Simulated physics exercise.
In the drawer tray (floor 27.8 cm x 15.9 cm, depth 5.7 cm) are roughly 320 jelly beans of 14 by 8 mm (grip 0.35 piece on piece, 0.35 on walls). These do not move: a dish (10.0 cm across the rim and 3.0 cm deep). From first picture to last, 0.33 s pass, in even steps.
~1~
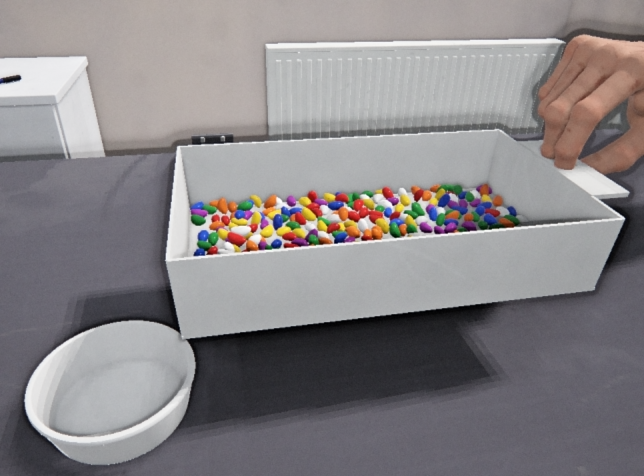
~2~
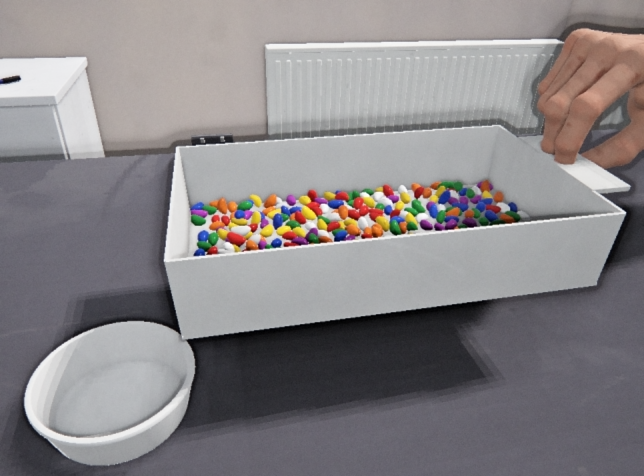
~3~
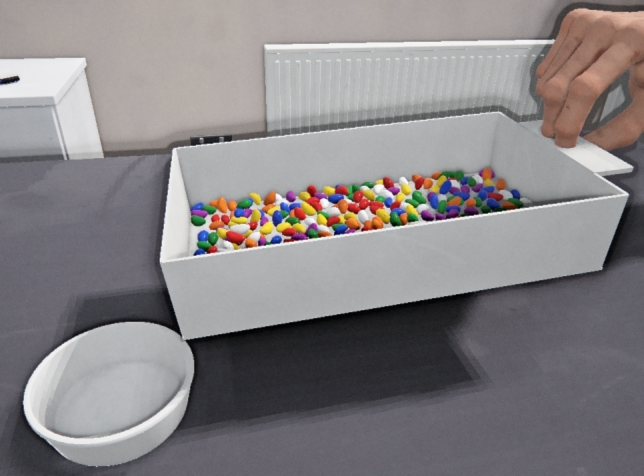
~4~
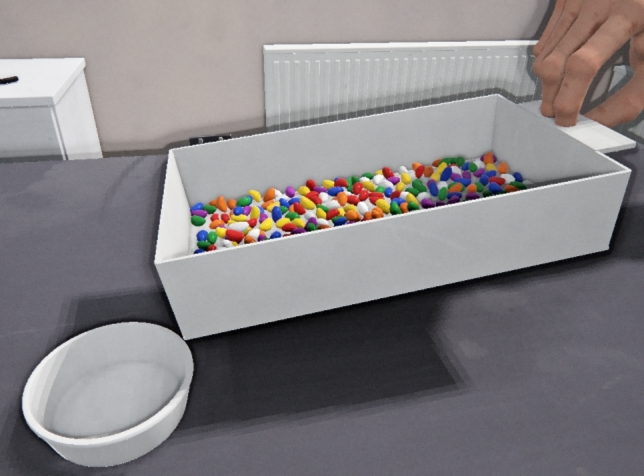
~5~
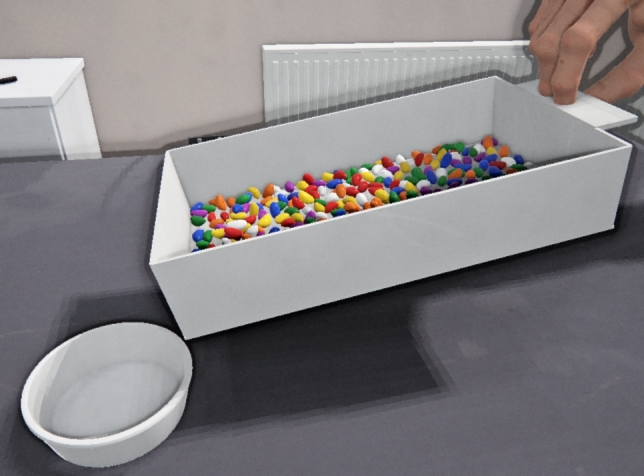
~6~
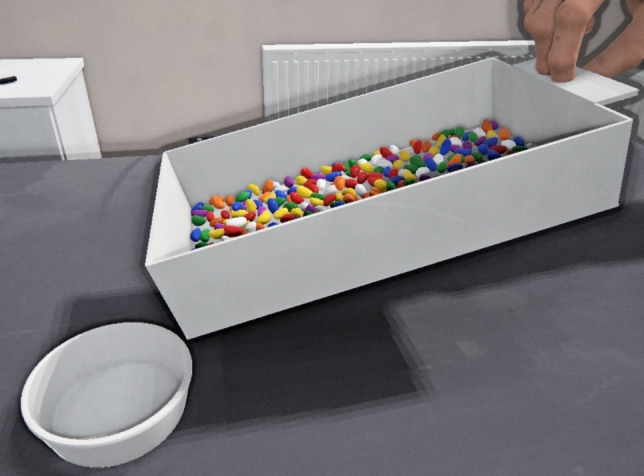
A white tray of colourful jelly beans started out level, then a hand at its right end gradually raised that side, leaving it tilted down to the left while the beans stayed put.
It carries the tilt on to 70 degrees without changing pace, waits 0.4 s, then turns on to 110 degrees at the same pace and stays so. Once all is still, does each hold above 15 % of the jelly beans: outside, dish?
Outside: Over, dish: Over.
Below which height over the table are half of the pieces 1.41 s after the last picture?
About 10 cm.
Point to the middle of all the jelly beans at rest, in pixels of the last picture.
At about (110, 336).
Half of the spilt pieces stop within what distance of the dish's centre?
Roughly 12 cm.
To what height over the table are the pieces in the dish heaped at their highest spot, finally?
About 3.5 cm.
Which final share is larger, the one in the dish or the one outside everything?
More ends outside everything.
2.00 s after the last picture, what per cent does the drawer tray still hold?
Roughly 90 per cent.
Then, 0.77 s after the last picture, tilt 54 degrees; drawer tray 100 %; middle of all pieces near (286, 127).
Then, 1.41 s after the last picture, tilt 70 degrees; drawer tray 90 %, outside 5 %; middle of all pieces near (182, 223).
Then, 2.00 s after the last picture, tilt 91 degrees; drawer tray 90 %, outside 5 %; middle of all pieces near (168, 229).
Then, 2.57 s after the last picture, tilt 110 degrees; dish 30 %, drawer tray 20 %, outside 50 %, in the air 5 %; middle of all pieces near (110, 313).
In the end, dish 35 %, drawer tray 0 %, outside 65 %.
